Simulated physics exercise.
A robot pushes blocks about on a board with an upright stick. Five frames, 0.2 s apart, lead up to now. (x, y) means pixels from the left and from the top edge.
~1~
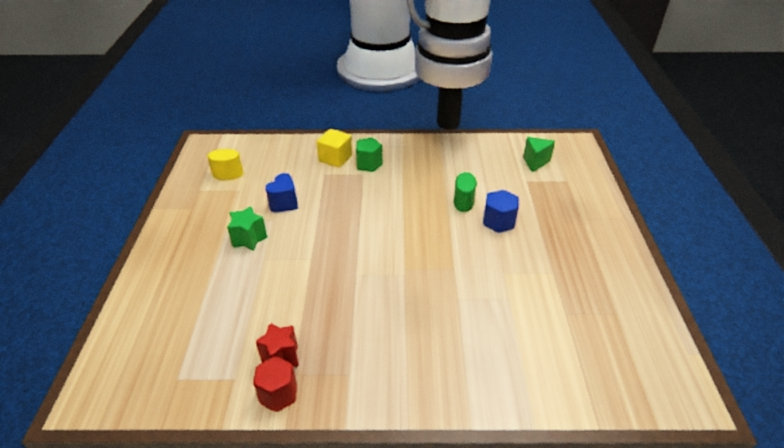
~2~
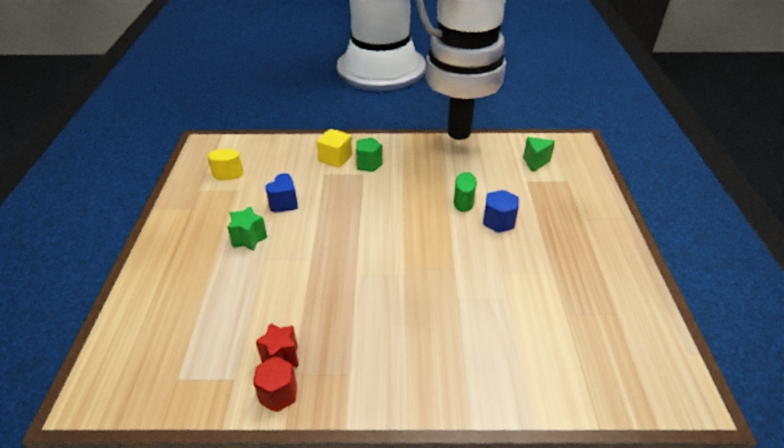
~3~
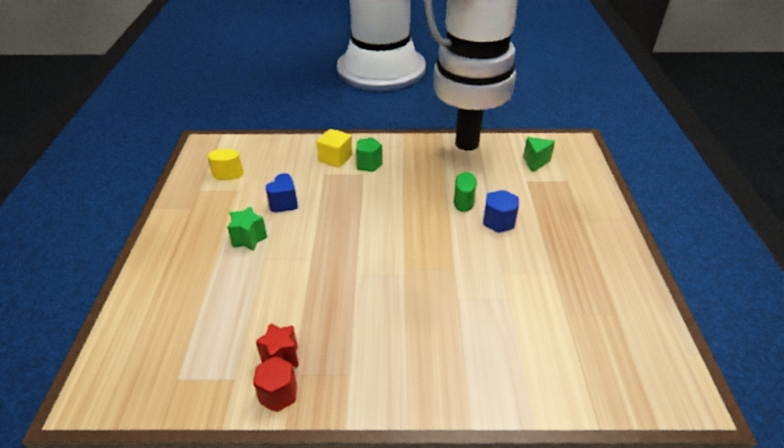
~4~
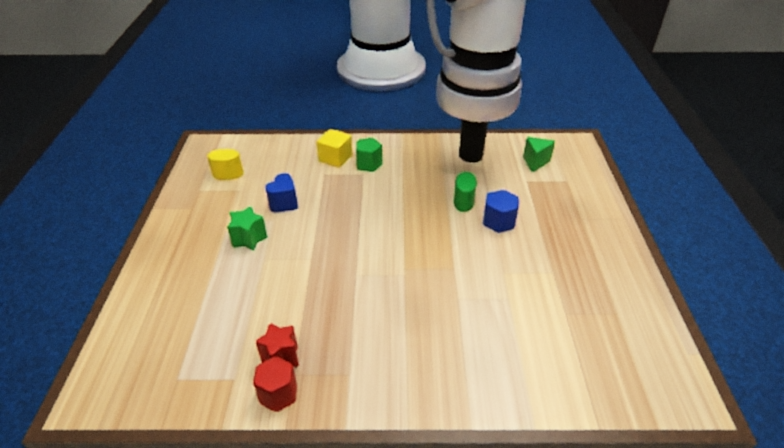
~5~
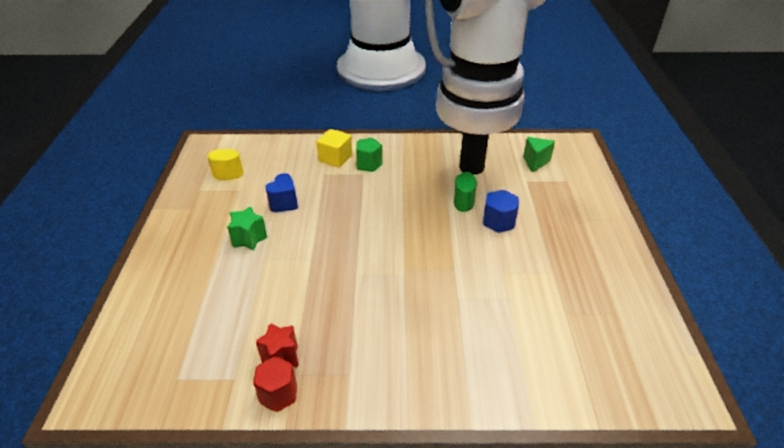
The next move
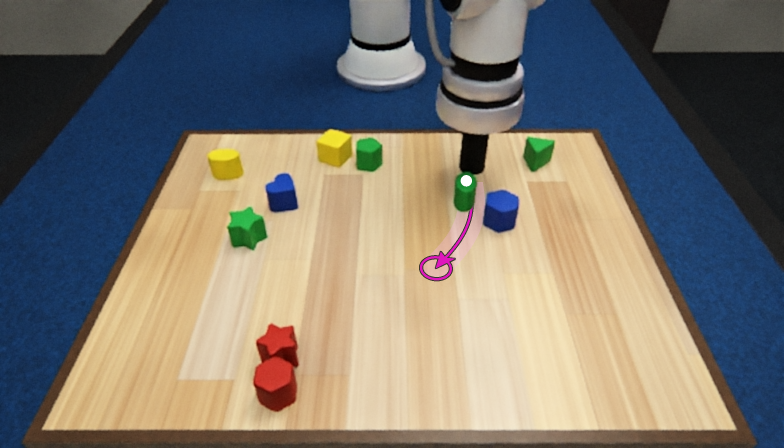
A robot arm moves its black stick slightly right and down toward the green oval block.
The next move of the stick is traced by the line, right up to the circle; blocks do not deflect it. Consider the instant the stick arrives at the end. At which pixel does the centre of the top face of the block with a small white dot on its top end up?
The middle of the upper face of the block with a small white dot on its top will lie at about (408, 244) in the picture.
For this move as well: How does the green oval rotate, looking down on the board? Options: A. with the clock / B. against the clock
A.
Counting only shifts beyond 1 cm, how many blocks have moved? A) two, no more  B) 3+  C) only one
Choice C: Only one.
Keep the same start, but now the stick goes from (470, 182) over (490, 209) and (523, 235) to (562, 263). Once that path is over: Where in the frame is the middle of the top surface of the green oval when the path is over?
Somewhere near (467, 197).
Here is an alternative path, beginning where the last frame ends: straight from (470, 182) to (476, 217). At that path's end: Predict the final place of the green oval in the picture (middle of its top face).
It comes to (457, 209).
Path on the board, from (470, 182) via (471, 210) and (460, 239), ending at (436, 268); the dot is on the green oval.
The first path, step by step. One third of the way, stick (473, 196); green oval (459, 206), turned 25° clockwise.
Two thirds of the way, stick (462, 225); green oval (437, 231), turned 70° clockwise.
At the end, stick (437, 253); green oval (408, 244), turned 145° clockwise; blue six-sided block in place.
